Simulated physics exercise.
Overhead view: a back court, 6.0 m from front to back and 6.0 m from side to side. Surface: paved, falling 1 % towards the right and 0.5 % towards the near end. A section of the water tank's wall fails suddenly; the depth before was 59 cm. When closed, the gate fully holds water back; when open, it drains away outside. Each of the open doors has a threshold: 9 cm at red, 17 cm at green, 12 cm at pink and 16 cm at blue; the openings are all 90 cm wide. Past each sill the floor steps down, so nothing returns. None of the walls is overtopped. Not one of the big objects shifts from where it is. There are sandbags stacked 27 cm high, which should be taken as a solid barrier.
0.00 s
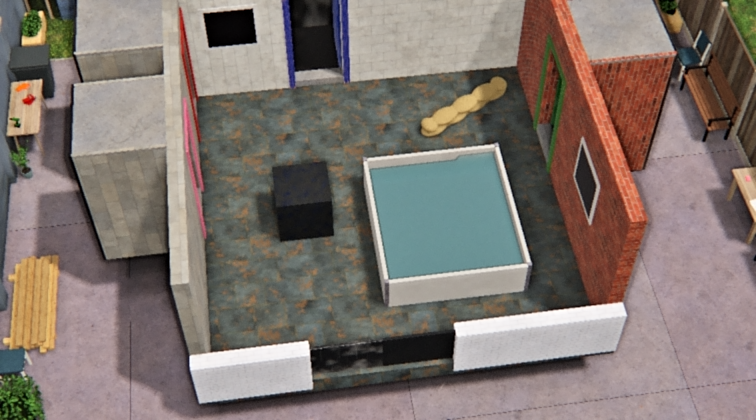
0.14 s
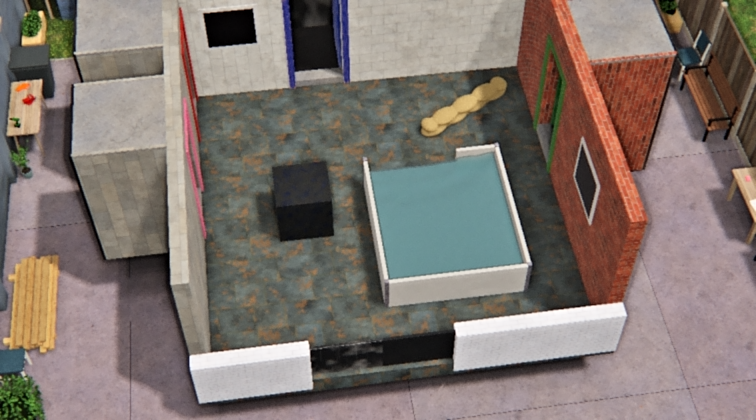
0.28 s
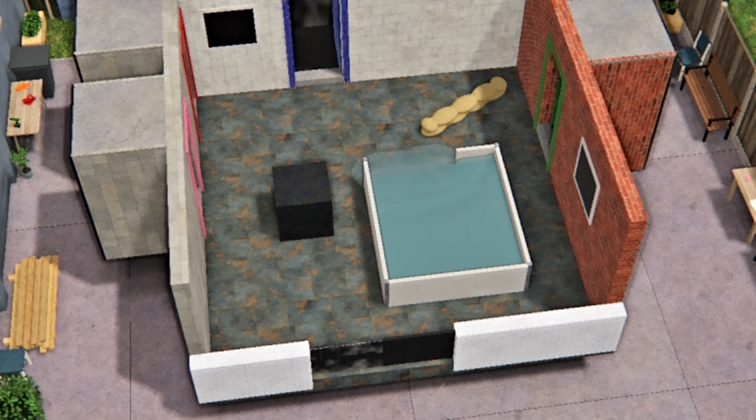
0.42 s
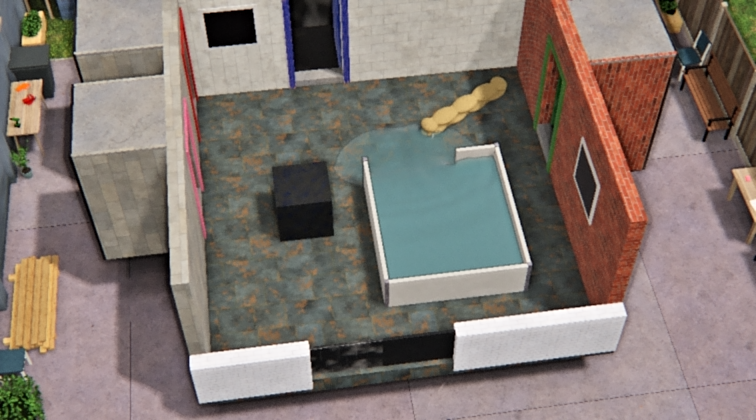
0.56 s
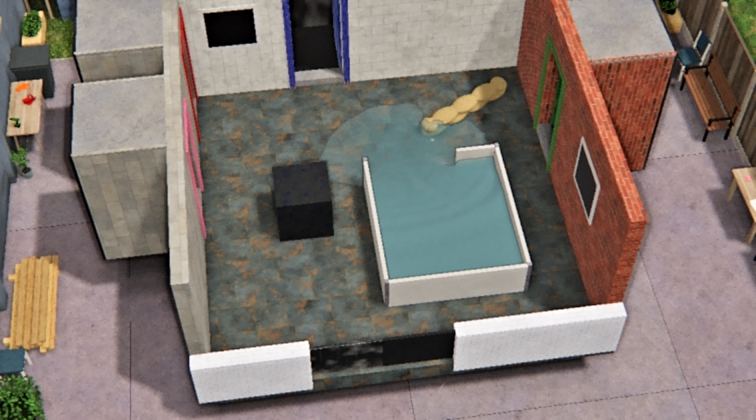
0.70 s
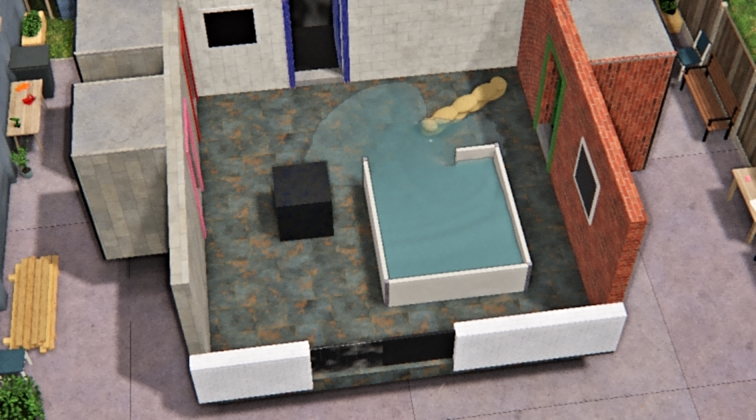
White-walled water tank losing part of its far wall, water pouring through the gap and spreading across the mottled floor past sandbags.
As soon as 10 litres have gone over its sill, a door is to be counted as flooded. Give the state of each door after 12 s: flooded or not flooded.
State after that time: Red door flooded, green door not flooded, pink door not flooded, blue door flooded.
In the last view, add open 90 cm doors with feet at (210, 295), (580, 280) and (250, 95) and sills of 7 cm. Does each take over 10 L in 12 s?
In sequence the answers are less than that, more than that and more than that.
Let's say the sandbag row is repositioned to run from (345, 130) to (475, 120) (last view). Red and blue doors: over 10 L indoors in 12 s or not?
Red exceeded, blue within the limit.
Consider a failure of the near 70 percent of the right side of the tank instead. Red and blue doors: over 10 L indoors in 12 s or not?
At the red door the limit is surpassed; at the blue door it is not exceeded.
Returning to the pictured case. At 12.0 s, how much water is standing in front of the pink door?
5.5 cm.
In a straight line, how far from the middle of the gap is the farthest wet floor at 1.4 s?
Some 3.0 m out.
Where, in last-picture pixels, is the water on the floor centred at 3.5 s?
The water is centred near (405, 170).
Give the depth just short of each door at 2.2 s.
Measured in centimetres, the red door gives 4, the green door 11, the pink door 0 and the blue door 29.
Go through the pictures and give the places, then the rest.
The first frame shows still water, 59 cm deep, in the water tank at (444, 213).
In the second frame, the front is at a hidden place, 0.8 m from the gap on the water tank's far side; 0.2 m2 of floor is under water; 59 cm left at the back of the water tank.
In the third frame, the front is at (357, 168), 1.0 m from the gap on the water tank's far side; 1.0 m2 of floor is under water; 59 cm left at the back of the water tank.
In the fourth frame, the front is at (447, 130), 1.4 m from the gap on the water tank's far side; 2.2 m2 of floor is under water; 59 cm left at the back of the water tank.
In the fifth frame, water pours out on the water tank's far side and has run 1.8 m, to (373, 110); typically 7 cm deep outside, 59 cm at the water tank's back.
In the sixth frame, water pours out on the water tank's far side and has run 2.3 m, to (372, 89); typically 6 cm deep outside, 59 cm at the water tank's back.
After 1.4 s water covers 25 % of the floor and is deepest (37 cm) near (362, 87); red door not reached, green door not reached, pink door not reached, blue door 22 cm at the sill, 0 L in.
After 2.2 s water covers 40 % of the floor and is deepest (34 cm) near (373, 93); red door not reached, green door 11 cm at the sill, 0 L in, pink door not reached, blue door 29 cm at the sill, 27 L in.
After 3.5 s water covers 50 % of the floor and is deepest (30 cm) near (516, 79); red door 27 cm at the sill, 118 L in, green door 12 cm at the sill, 0 L in, pink door 2 cm at the sill, 0 L in, blue door 23 cm at the sill, 82 L in.
After 7.0 s water covers 85 % of the floor and is deepest (18 cm) near (570, 335); red door 14 cm at the sill, 269 L in, green door 10 cm at the sill, 0 L in, pink door 7 cm at the sill, 0 L in, blue door 12 cm at the sill, 93 L in.
After 12.0 s water covers 95 % of the floor and is deepest (20 cm) near (581, 294); red door 5 cm at the sill, 296 L in, green door 8 cm at the sill, 0 L in, pink door 6 cm at the sill, 0 L in, blue door 7 cm at the sill, 93 L in.
